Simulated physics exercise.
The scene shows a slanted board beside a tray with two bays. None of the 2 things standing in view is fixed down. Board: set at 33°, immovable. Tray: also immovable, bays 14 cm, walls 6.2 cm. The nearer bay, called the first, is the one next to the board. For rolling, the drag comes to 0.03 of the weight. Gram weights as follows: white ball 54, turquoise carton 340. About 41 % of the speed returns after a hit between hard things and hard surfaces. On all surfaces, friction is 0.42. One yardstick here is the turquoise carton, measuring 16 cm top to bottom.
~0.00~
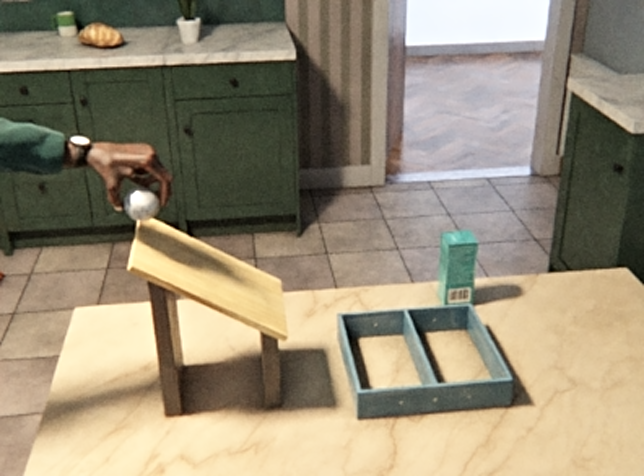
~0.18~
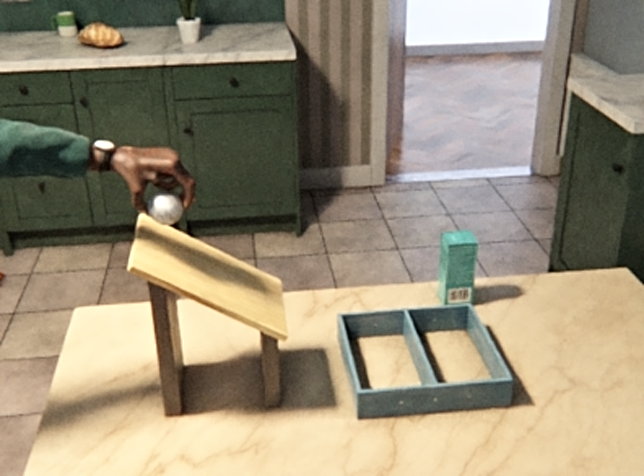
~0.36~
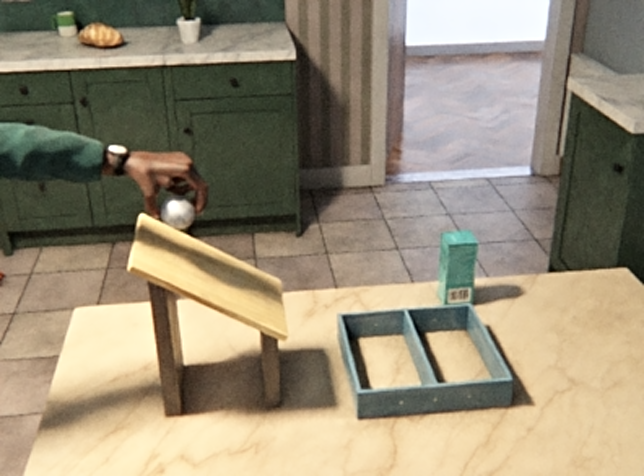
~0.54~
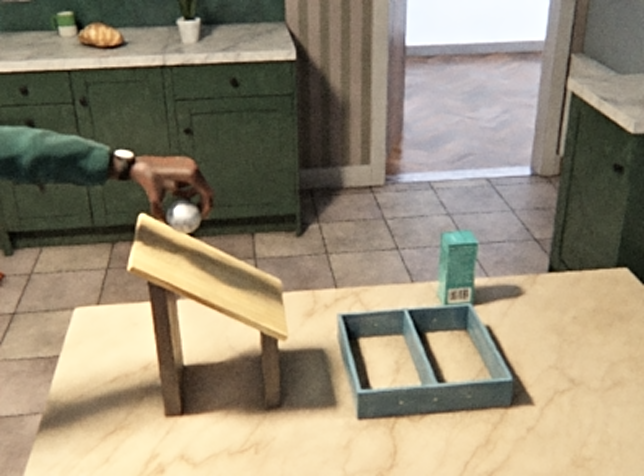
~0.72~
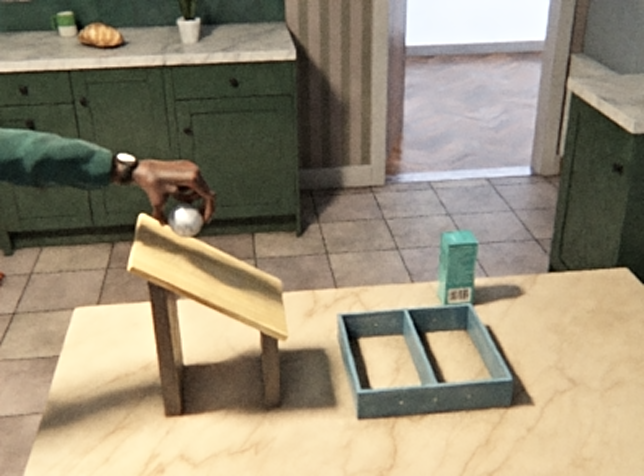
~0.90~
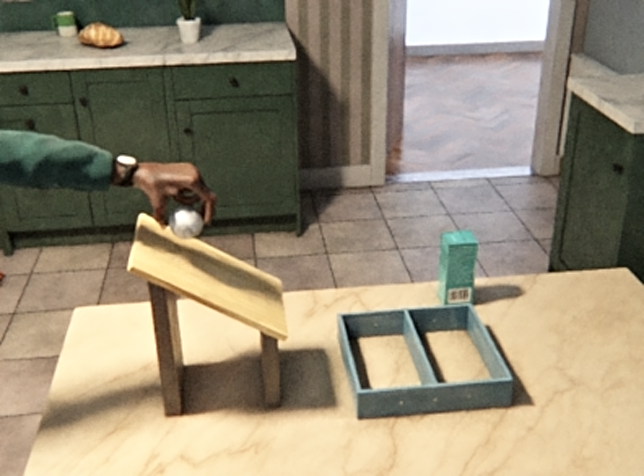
To begin with, a hand in a green sleeve holds a white ball at the raised left end of a slanted board, beside a blue two-bay tray and a turquoise carton. The hand moves the ball a short way right, then eases it slightly lower, keeping it above the slope.
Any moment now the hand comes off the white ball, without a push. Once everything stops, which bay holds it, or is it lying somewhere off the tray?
Most likely it stops in the back space.
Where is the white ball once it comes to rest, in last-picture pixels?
It finishes at roughly (441, 356).
By 1.30 s, white ball near (266, 282).
By 1.50 s, white ball near (378, 328).
By 1.80 s, it is in the farther bay; white ball near (464, 352).
When it is over (2.7 s), it is in the farther bay; turquoise carton within 4 cm of the start. End places, in pixels of the last picture, white ball near (441, 356).
